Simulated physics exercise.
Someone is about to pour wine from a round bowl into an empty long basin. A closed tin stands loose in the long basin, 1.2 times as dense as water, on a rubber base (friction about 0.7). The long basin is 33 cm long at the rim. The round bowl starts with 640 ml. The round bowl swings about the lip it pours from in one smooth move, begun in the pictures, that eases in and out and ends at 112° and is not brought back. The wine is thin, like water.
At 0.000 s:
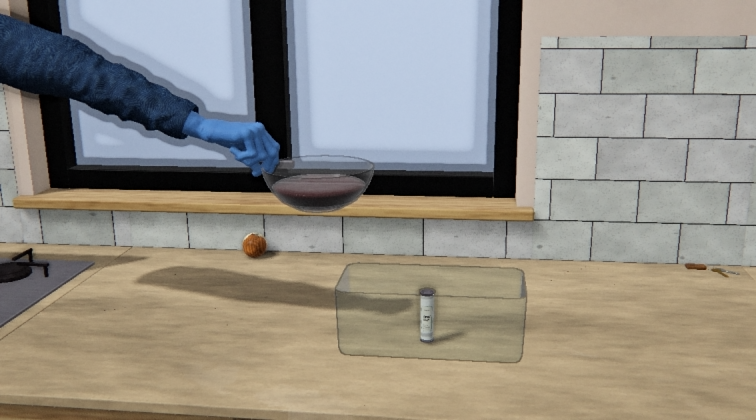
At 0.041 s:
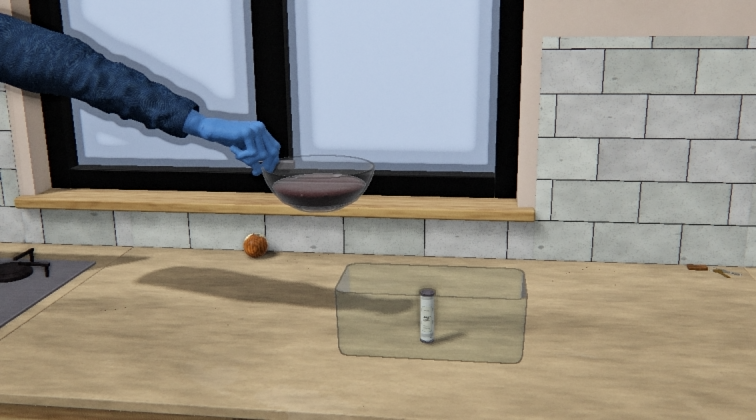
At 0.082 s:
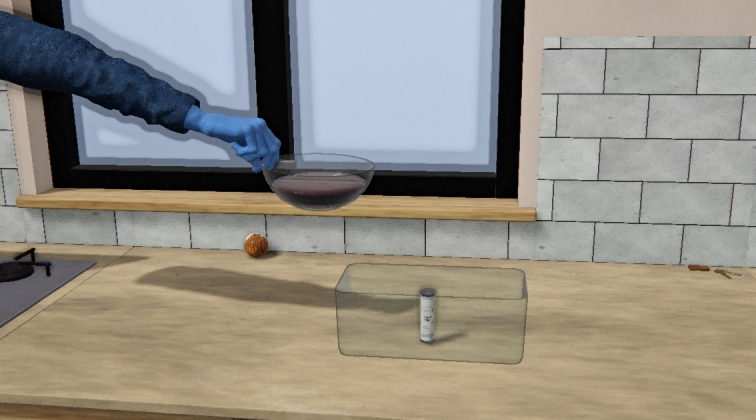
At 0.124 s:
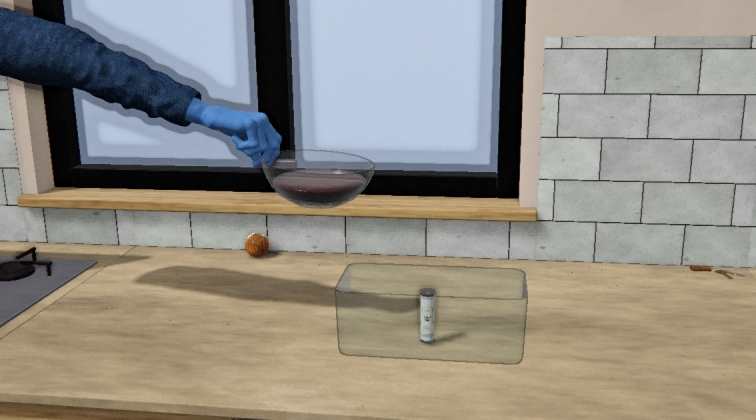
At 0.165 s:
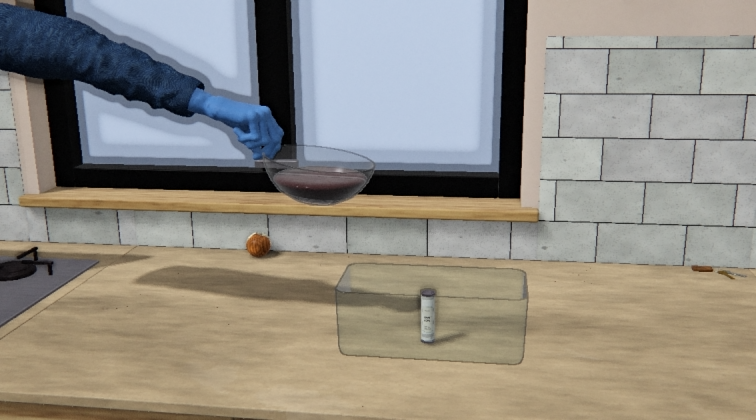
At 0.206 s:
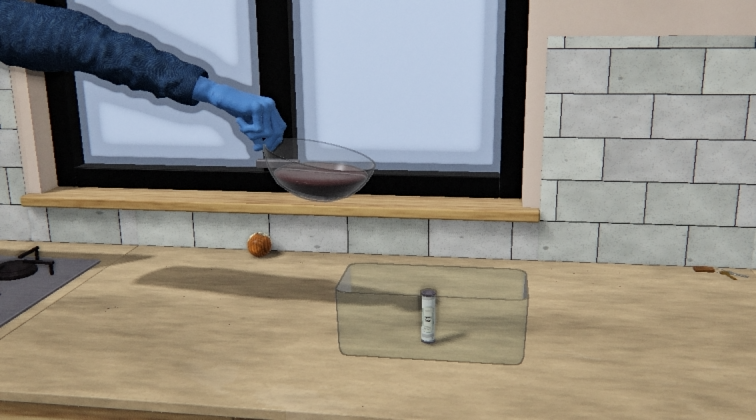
A blue-gloved hand slowly tilting a round glass bowl of dark wine rightward above a clear long basin holding a small tin.
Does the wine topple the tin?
The tin goes over.
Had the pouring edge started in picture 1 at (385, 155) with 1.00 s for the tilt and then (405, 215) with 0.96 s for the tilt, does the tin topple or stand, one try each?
First it topples; then it topples.
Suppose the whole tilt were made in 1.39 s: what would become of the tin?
Then it stays up.
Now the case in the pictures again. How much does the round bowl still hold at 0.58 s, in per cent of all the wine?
Near 44 in a hundred.
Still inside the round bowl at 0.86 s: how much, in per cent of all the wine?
Some 0 per cent.
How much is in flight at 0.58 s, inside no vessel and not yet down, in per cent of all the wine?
Near 56 in a hundred.
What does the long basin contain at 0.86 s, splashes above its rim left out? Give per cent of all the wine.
Some 86 per cent.
Then, 0.58 s in, the tilt is 74° and 44 per cent is still to pour; the tin stands where it began.
Then, 0.86 s in, the tilt is 109° and 0 per cent is still to pour; the tin stands where it began.
Then, 1.15 s in, the tilt is 112° and 0 per cent is still to pour; the tin lies on its side.
Then, 1.46 s in, the tilt is 112° and 0 per cent is still to pour; the tin lies on its side.
Finally, the tin lies on its side.
